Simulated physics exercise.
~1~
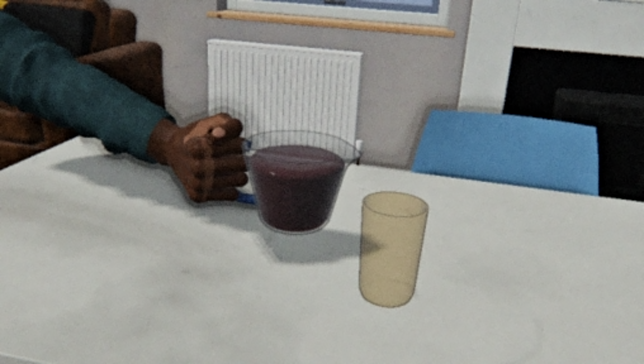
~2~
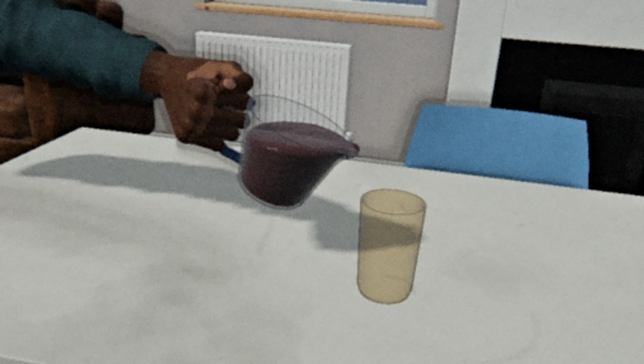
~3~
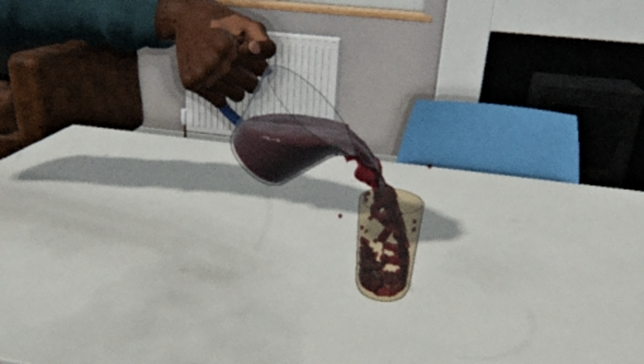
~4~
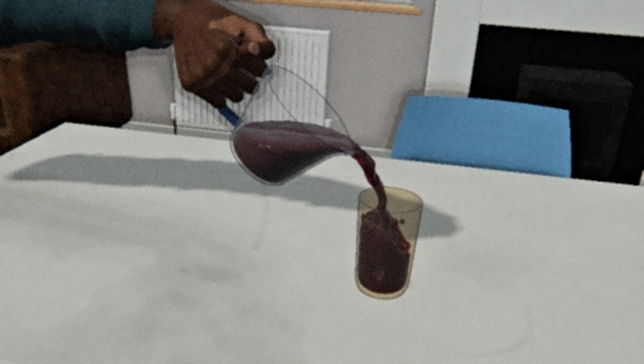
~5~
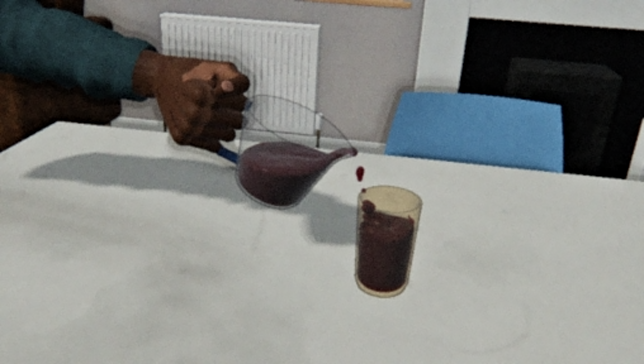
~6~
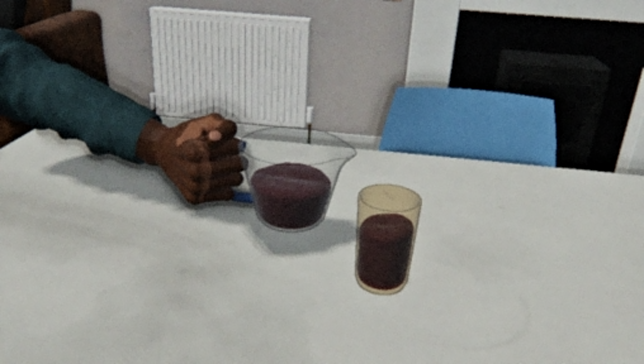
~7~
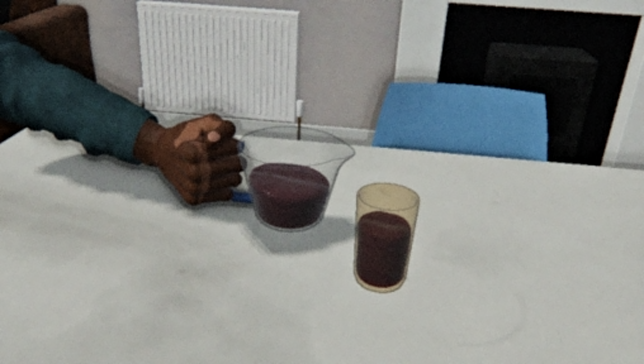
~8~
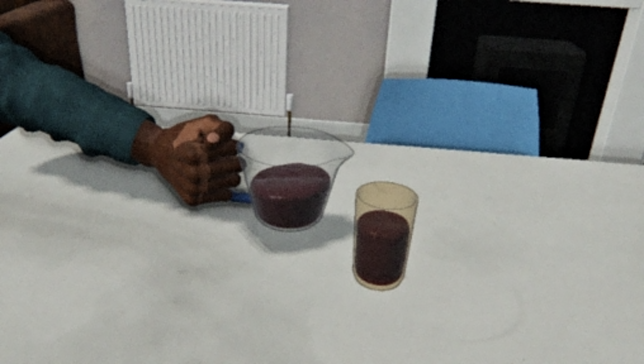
A hand tilts a clear jug, partly fills a glass with dark liquid, then levels it.
